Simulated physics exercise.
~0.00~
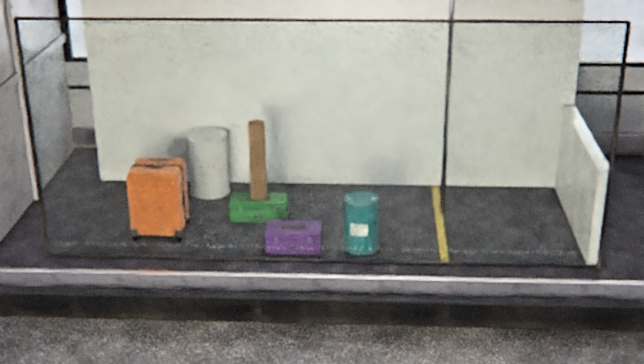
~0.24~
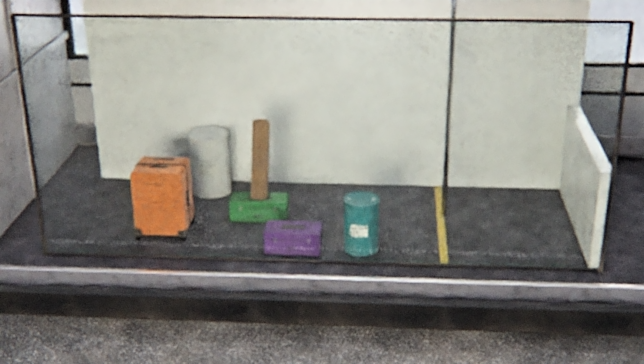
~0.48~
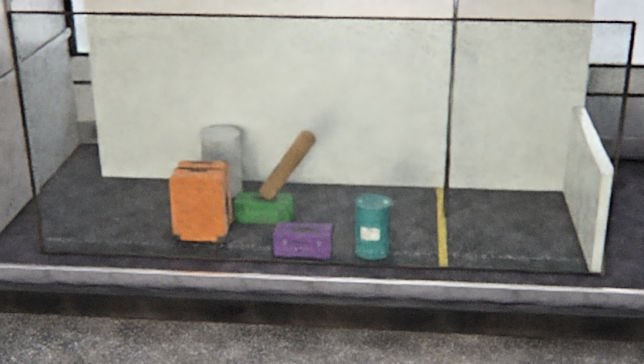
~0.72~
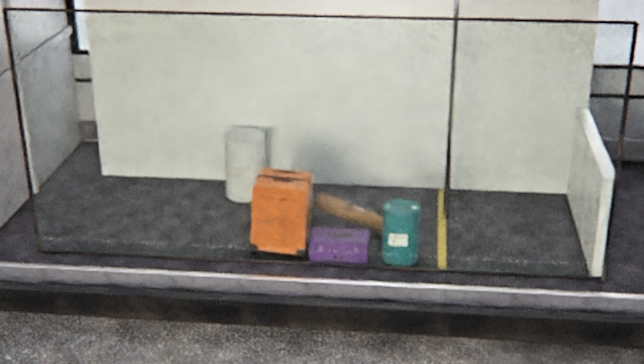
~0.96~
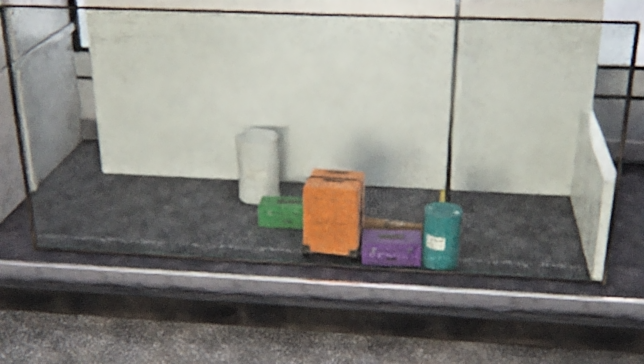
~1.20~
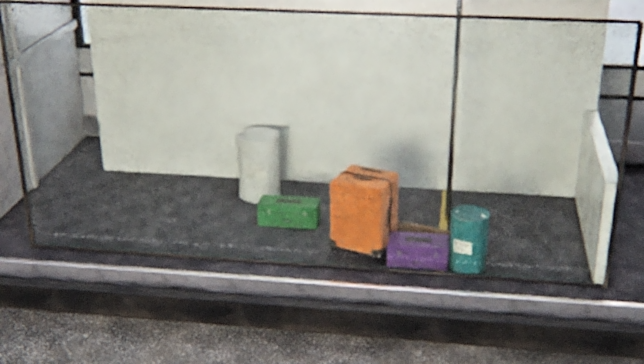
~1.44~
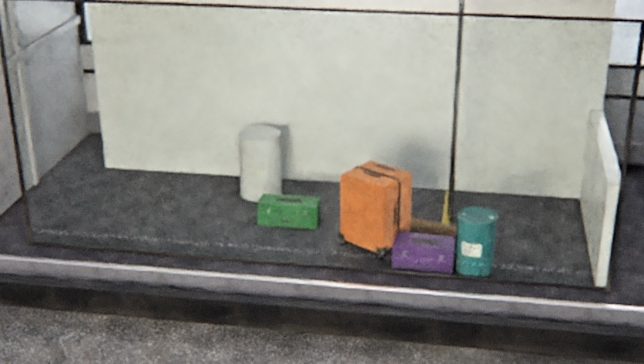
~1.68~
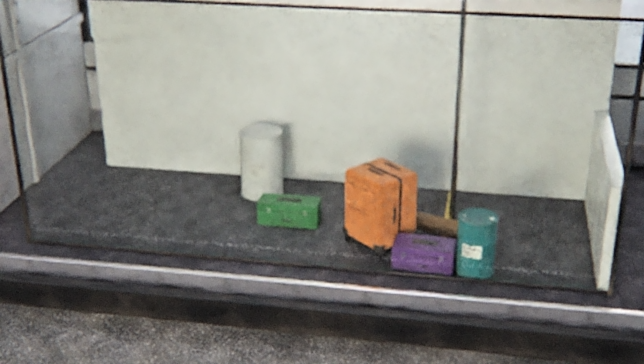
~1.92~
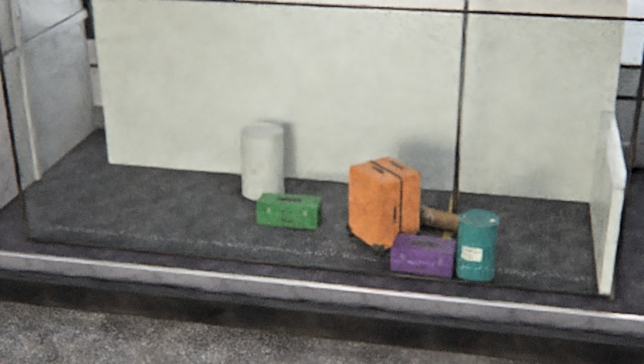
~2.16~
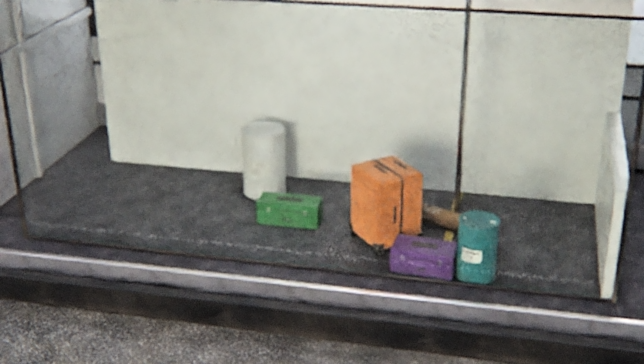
In this clip, an orange case, two toolboxes, two drums and an upright brown roll slide right by differing amounts across a dark bay; the roll topples, ending behind the purple toolbox, short of the yellow line, while only the teal drum crosses it.
